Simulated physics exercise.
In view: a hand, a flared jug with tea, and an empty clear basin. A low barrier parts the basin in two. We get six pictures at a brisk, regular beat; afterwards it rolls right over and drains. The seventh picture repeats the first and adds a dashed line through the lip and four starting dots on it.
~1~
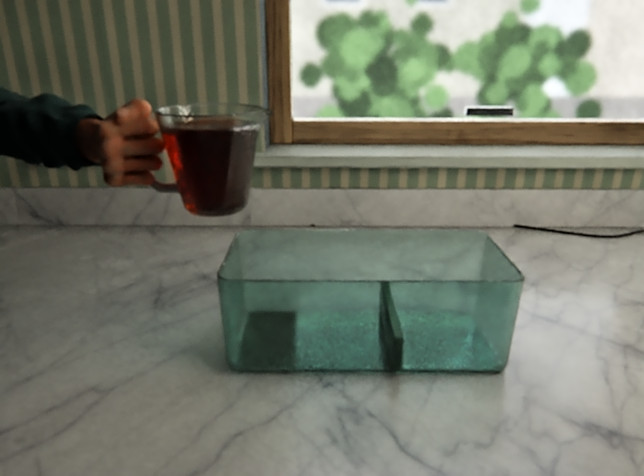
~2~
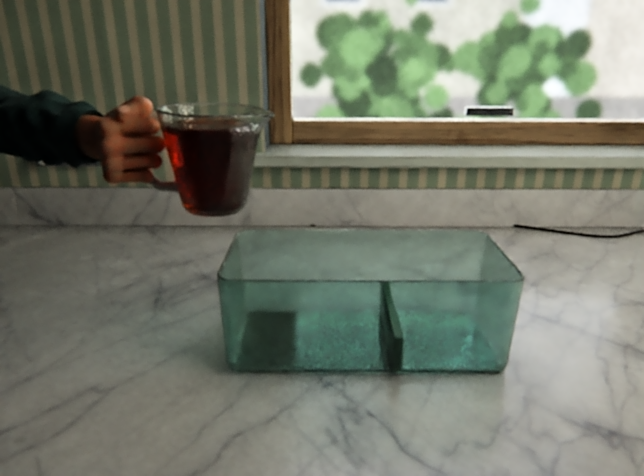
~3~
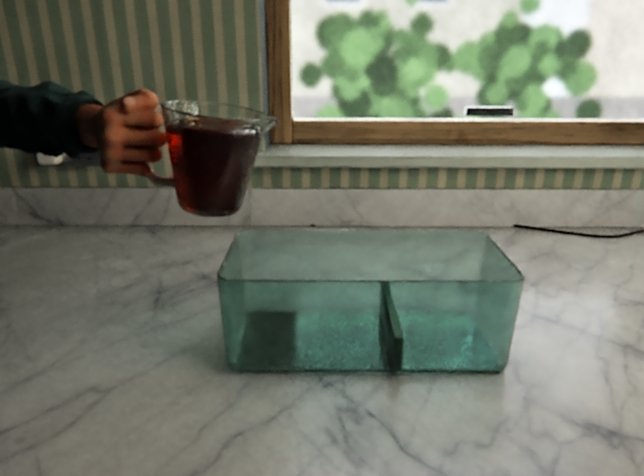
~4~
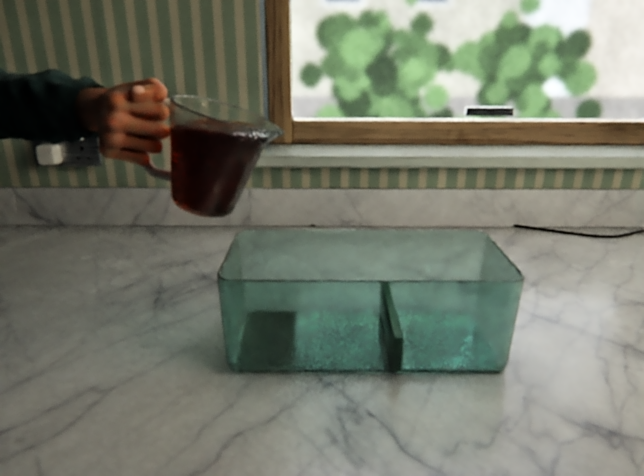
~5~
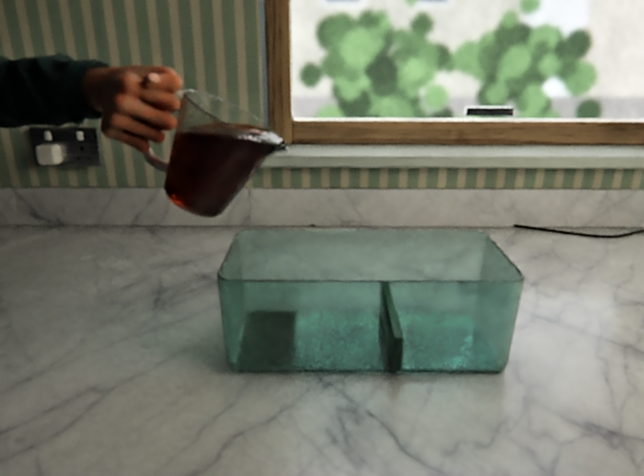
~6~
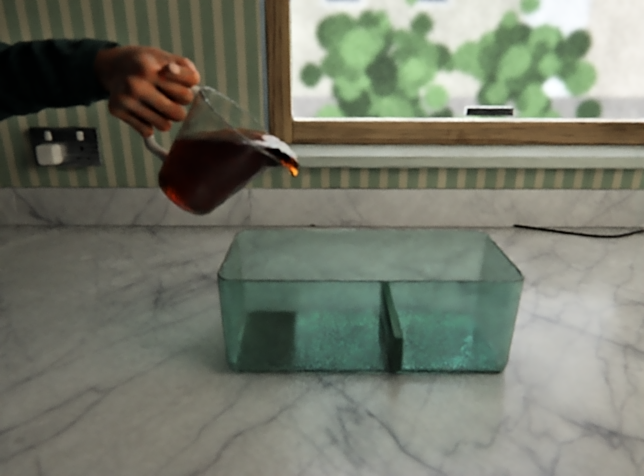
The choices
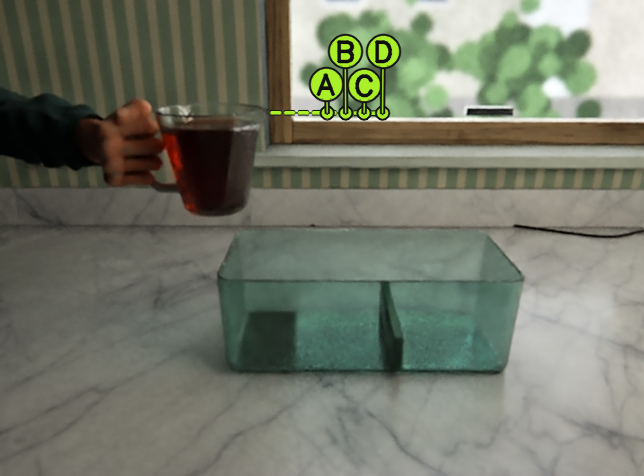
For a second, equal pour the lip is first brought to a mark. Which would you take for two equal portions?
B beats the others.
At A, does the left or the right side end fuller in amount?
The left side.
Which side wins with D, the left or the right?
The right one.
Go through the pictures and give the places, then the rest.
Upright, lip at (271, 112); basin from (228, 367) to (505, 368); top of the wall at (391, 306); nothing has left yet.
Upright, lip at (273, 115); nothing has left yet.
Tipped about 8°, lip at (277, 121); nothing has left yet.
Tipped about 17°, lip at (283, 133); nothing has left yet.
Tipped about 29°, lip at (287, 148); nothing has left yet.
Tipped about 42°, lip at (288, 165); tea is over the lip, down to (295, 172).
On the marked copy, A at (327, 112); B at (345, 113); C at (364, 113); D at (382, 113).
Choosing A, about 83 % ends left of the wall and 15 % right of it.
Choosing B, about 49 % ends left of the wall and 50 % right of it.
Choosing C, about 12 % ends left of the wall and 87 % right of it.
Choosing D, about 4 % ends left of the wall and 94 % right of it.
